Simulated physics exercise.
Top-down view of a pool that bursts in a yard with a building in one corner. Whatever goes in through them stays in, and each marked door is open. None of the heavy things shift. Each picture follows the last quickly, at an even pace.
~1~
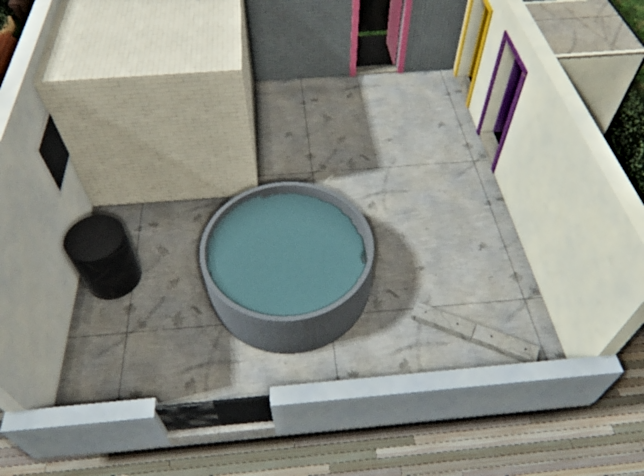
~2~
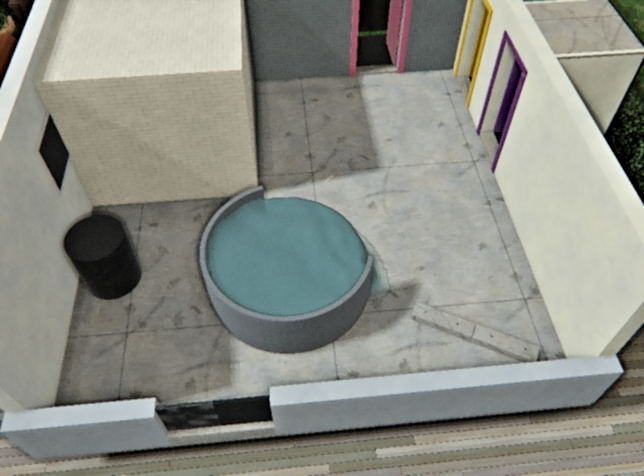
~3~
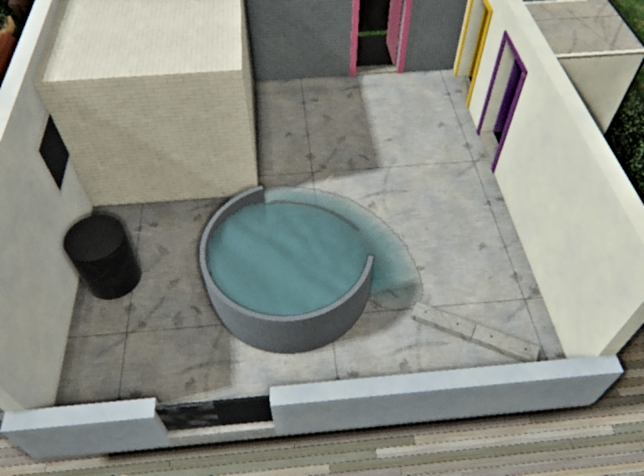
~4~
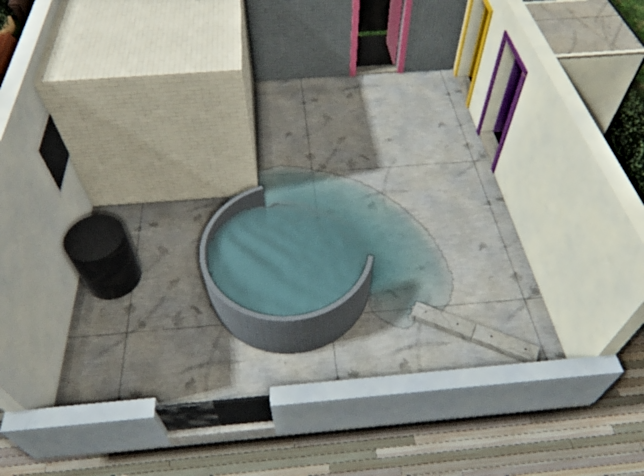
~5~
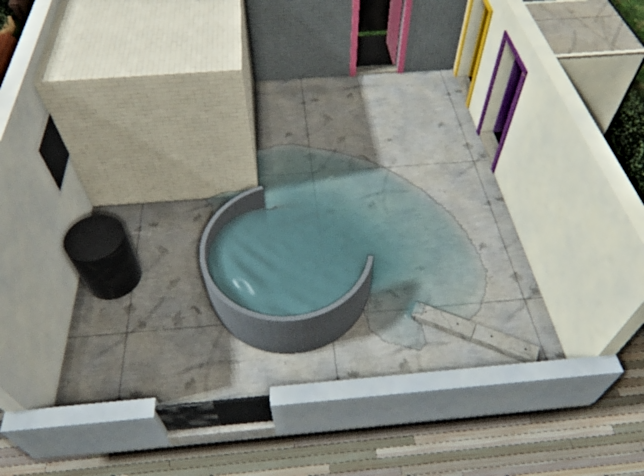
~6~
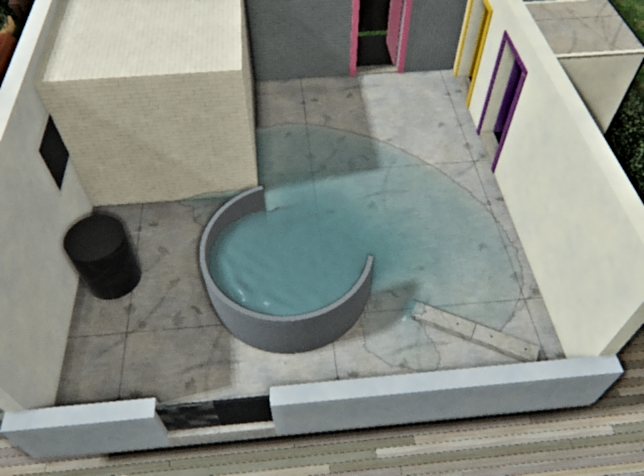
In this clip, a round grey tank of blue water stands in a walled yard, then its far-right side opens, and water pours through the gap, spreading in a widening sheet across the paved floor and around a low slab.
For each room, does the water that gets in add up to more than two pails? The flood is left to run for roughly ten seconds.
Pink door: Yes, more than two pails; yellow door: Yes, more than two pails; purple door: Yes, more than two pails.
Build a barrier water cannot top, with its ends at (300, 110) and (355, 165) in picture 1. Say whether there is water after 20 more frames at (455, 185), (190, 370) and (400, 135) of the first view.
Submerged, spared, then submerged.
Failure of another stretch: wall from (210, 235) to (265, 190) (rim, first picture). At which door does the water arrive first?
First to be reached: The purple door.
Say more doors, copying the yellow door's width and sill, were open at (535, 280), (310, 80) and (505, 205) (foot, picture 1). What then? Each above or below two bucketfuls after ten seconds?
Result per door - past the limit; past the limit; past the limit.
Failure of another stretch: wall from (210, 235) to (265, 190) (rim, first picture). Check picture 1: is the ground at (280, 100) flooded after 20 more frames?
Untouched.
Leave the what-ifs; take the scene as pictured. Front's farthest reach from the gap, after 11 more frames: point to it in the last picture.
I'd go with roughly (450, 73).
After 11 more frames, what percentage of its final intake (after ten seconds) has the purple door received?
Some 40 per cent.
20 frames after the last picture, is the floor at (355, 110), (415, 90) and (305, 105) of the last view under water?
Same order as asked: Drenched; drenched; drenched.
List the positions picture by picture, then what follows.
The first picture shows the round tank at (287, 248) is whole and still.
In the second picture, the front is at (382, 293), out from the gap on the round tank's far side.
In the third picture, water pours out on the round tank's far side and has run to (414, 297).
In the fourth picture, water pours out on the round tank's far side and has run to (440, 305).
In the fifth picture, water pours out on the round tank's far side and has run to (259, 152).
In the sixth picture, water pours out on the round tank's far side and has run to (258, 131).
A moment on, water covers 65 % of the floor; the pink door wet at the sill, nothing in, the yellow door wet at the sill, nothing in, the purple door under two buckets in.
Next, water covers 65 % of the floor; the pink door over two buckets in, the yellow door over two buckets in, the purple door over two buckets in.
Then, water covers 70 % of the floor; the pink door far over two buckets in, the yellow door far over two buckets in, the purple door far over two buckets in.
Later, water covers 75 % of the floor; the pink door far over two buckets in, the yellow door far over two buckets in, the purple door far over two buckets in.
In the end, water covers 95 % of the floor; the pink door far over two buckets in, the yellow door far over two buckets in, the purple door far over two buckets in.
